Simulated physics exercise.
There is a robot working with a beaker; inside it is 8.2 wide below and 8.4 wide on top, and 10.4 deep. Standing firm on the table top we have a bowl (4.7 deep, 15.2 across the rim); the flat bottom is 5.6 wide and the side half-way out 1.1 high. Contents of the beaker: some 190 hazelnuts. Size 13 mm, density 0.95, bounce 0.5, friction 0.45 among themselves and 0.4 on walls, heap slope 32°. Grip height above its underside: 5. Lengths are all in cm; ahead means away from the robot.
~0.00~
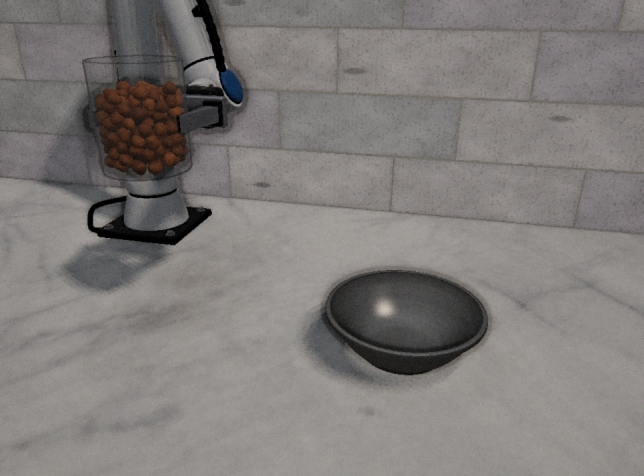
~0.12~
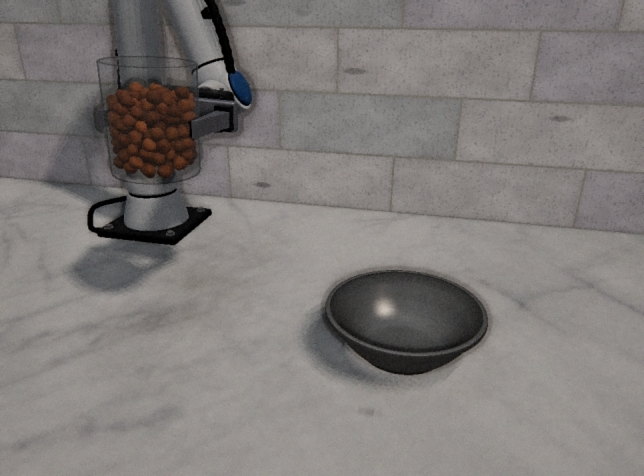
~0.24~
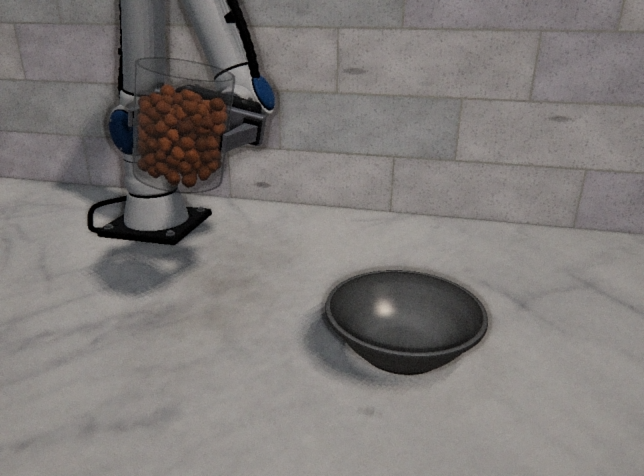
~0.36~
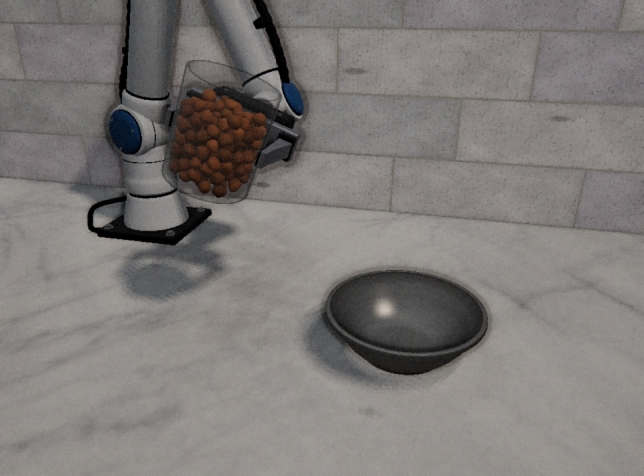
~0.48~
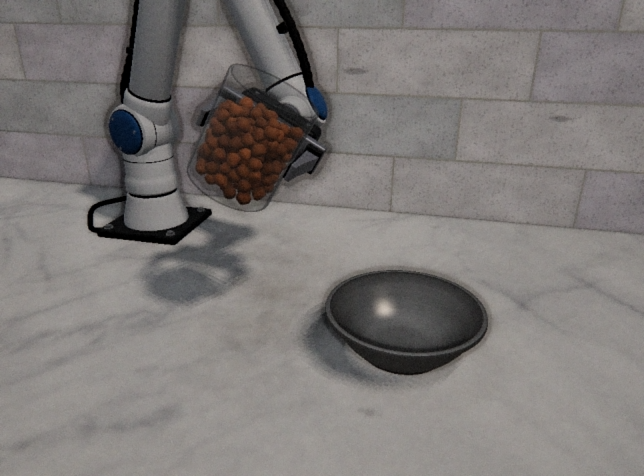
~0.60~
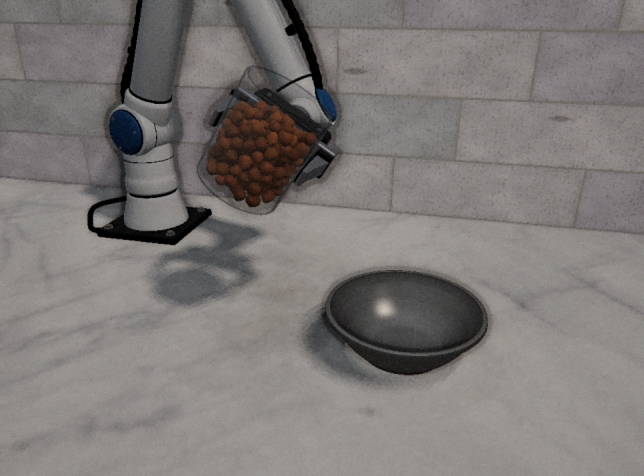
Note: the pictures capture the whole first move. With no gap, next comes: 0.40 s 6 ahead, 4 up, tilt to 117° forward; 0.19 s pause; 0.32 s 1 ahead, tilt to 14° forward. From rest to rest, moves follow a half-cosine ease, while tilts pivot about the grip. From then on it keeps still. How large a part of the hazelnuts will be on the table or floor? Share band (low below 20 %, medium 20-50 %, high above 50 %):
It is low, below 20 %.
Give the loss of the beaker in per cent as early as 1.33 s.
Near 85 per cent.
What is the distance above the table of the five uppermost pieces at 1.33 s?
About 24 cm.
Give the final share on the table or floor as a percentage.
I'd estimate close to 5 percent.
After 0.96 s, tilted 115° forward, highest piece 28 above the table; 179 in the beaker, 10 in flight or on a rim.
After 1.33 s, tilted 77° forward, highest piece 24 above the table; 146 in the bowl, 30 in the beaker, 1 on the table or floor, 12 in flight or on a rim.
After 1.71 s, tilted 14° forward, highest piece 23 above the table; 154 in the bowl, 24 in the beaker, 7 on the table or floor, 4 in flight or on a rim.
After 2.76 s, tilted 14° forward, highest piece 23 above the table; 154 in the bowl, 24 in the beaker, 11 on the table or floor.
In the end, 154 in the bowl, 24 in the beaker, 11 on the table or floor. That is 6 % on the table or floor.
